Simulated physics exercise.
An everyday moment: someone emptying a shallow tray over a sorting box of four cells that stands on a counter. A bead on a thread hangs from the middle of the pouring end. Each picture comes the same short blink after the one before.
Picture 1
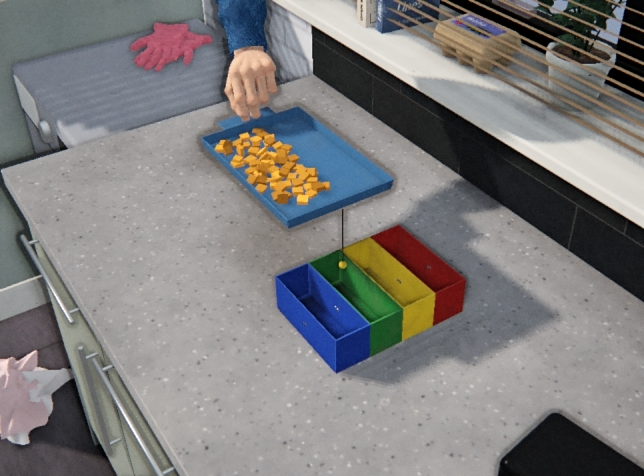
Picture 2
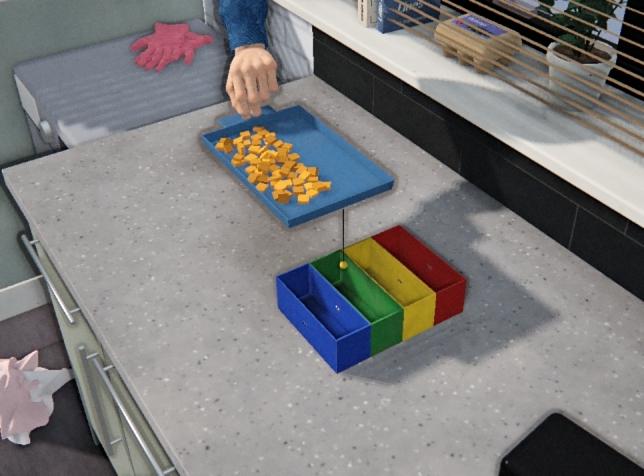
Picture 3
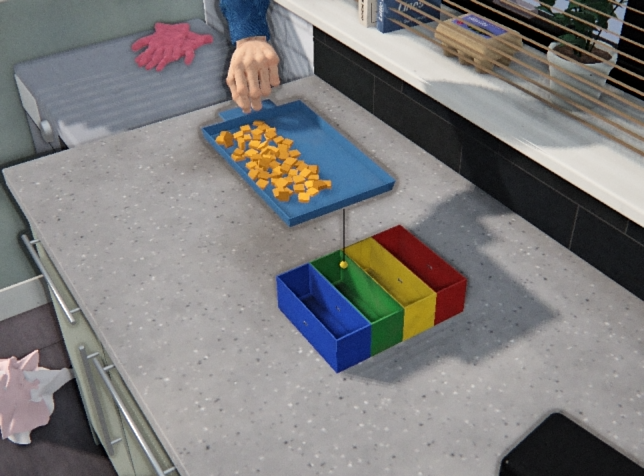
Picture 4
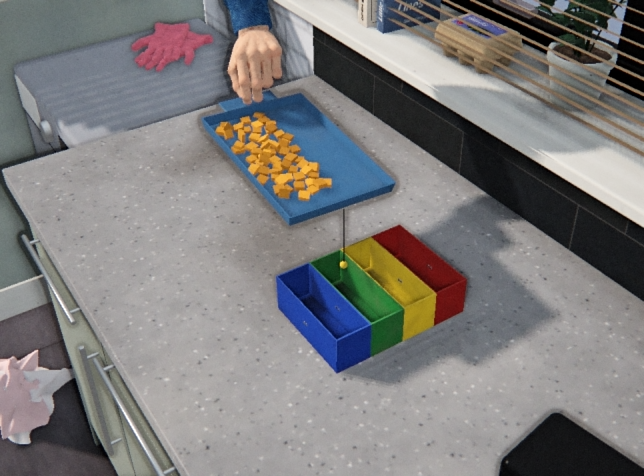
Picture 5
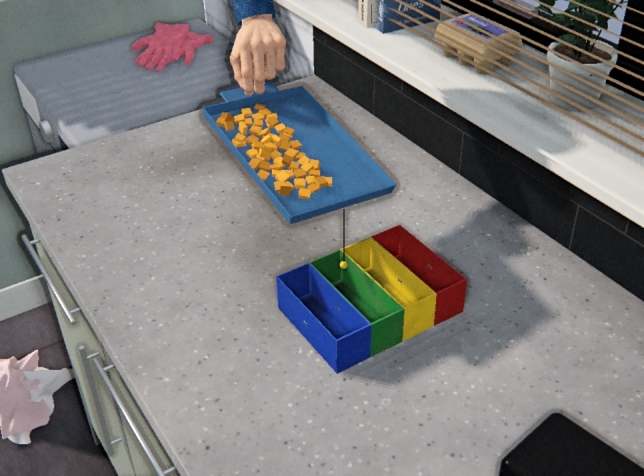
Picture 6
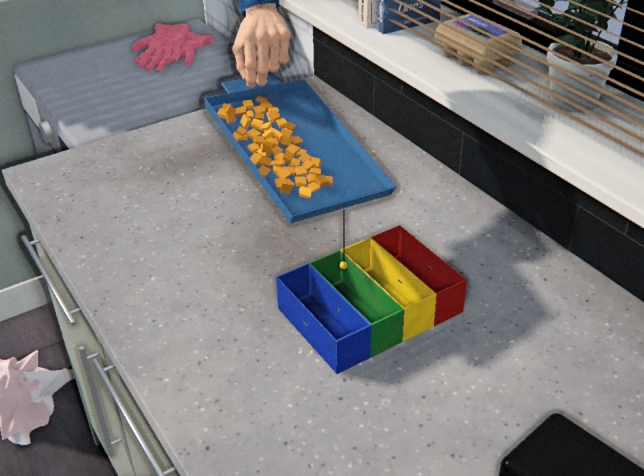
The footage shows a hand holding a blue tray of small orange pieces above a box with blue, green, yellow and red cells, then gradually raising the far end so the tray tilts toward its lower right corner.
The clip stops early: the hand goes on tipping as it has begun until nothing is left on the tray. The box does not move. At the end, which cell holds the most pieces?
Most goes to the yellow cell.
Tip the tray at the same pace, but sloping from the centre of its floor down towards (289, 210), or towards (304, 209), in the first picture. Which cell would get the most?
At the first place the blue one, at the second blue.
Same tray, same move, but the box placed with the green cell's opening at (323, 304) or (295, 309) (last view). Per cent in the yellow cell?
Roughly 10 per cent, and 0 per cent.
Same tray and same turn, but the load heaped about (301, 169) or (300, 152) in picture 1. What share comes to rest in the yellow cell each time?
Near 70 % and 60 %.
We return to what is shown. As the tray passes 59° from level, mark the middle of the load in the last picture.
Roughly at (363, 180).
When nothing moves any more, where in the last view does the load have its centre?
Close to (393, 295).
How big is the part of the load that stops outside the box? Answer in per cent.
Close to 0 per cent.
Just after the last frame, tray tipped steeply; almost all on the tray; about a tenth falling or outside the box.
A moment on, tray tipped right over; roughly two thirds on the tray; roughly a quarter in the red cell; about a tenth in the yellow cell; just a few in the green cell; about a tenth falling or outside the box.
Further on, tray tipped past a quarter turn; roughly half in the yellow cell; roughly a third in the red cell; about a tenth in the green cell; just a few in the blue cell; just a few falling or outside the box.
When it is over, tray tipped past a quarter turn; roughly half in the yellow cell; roughly a third in the red cell; about a tenth in the green cell; just a few in the blue cell; just a few outside the box.
